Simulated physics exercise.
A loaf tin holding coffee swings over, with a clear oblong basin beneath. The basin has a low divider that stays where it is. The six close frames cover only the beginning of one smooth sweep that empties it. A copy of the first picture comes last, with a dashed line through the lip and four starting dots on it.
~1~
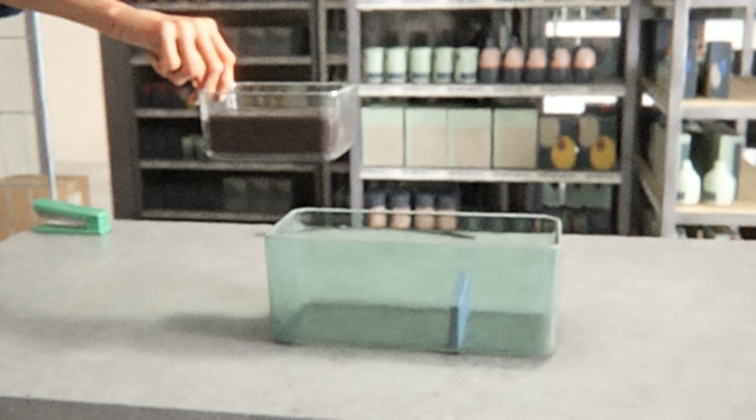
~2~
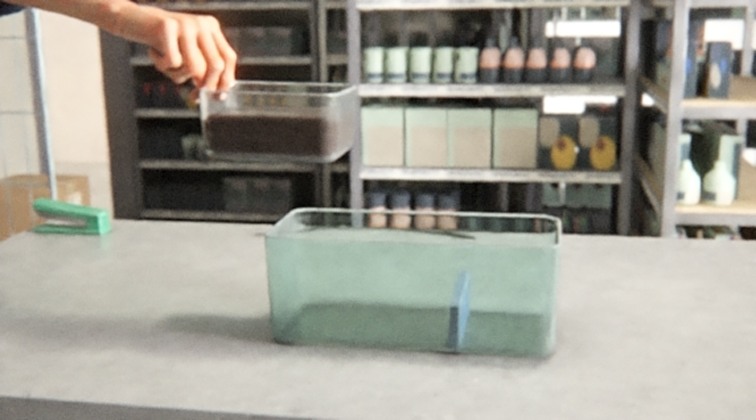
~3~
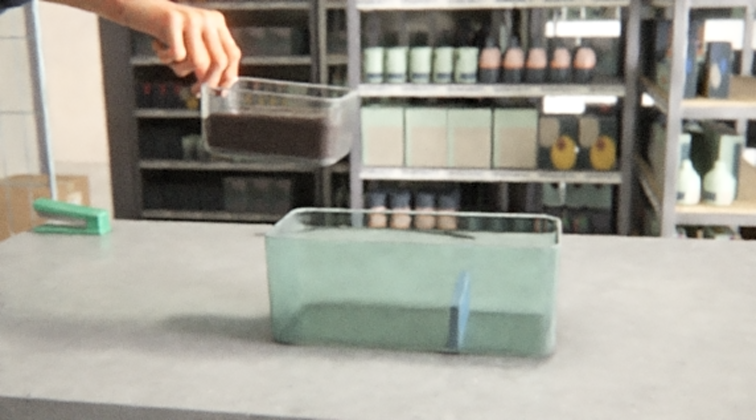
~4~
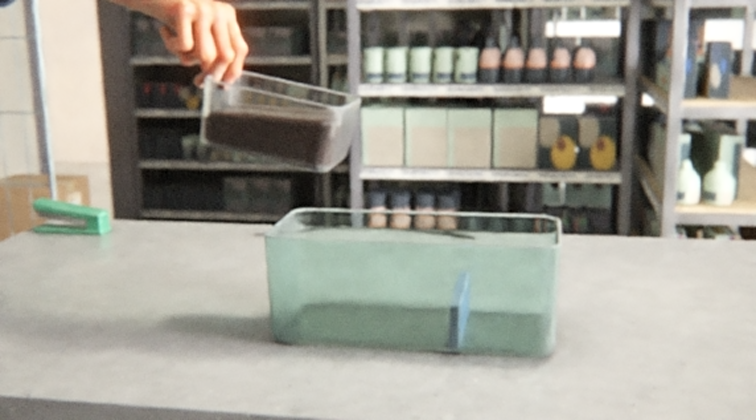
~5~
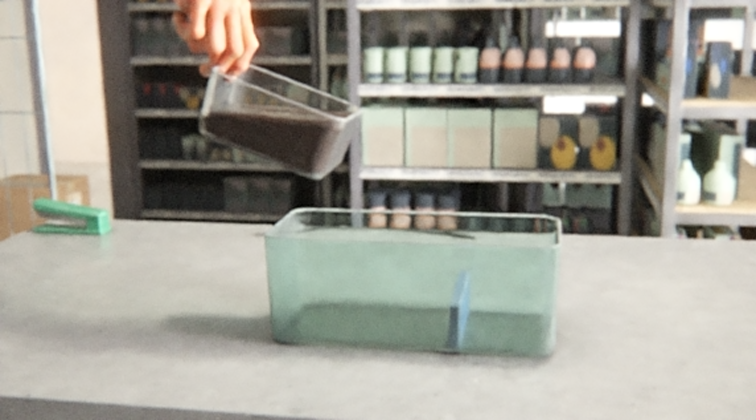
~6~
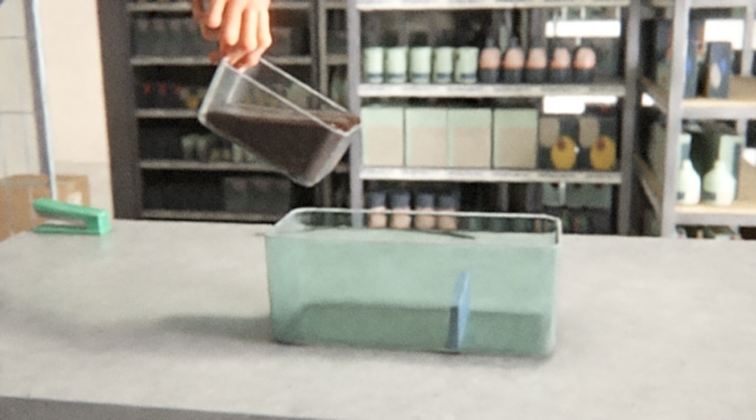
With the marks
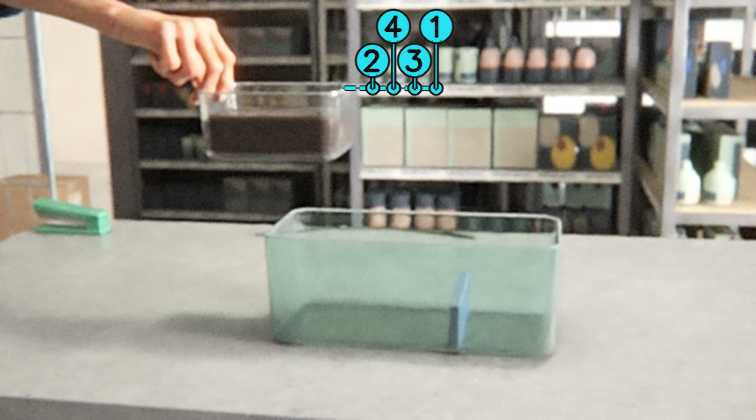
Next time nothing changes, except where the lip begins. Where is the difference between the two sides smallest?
It is 3.
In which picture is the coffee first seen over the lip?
Picture 6.
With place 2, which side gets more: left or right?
More ends on the left.
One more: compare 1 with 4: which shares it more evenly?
1 it is.
On the marked copy, 1 at (436, 88); 2 at (372, 88); 3 at (414, 88); 4 at (393, 88).
For place 1, about 38 % ends left of the wall and 60 % right of it.
For place 2, about 95 % ends left of the wall and 3 % right of it; 3 % is lost outside.
For place 3, about 51 % ends left of the wall and 48 % right of it.
For place 4, about 75 % ends left of the wall and 22 % right of it.
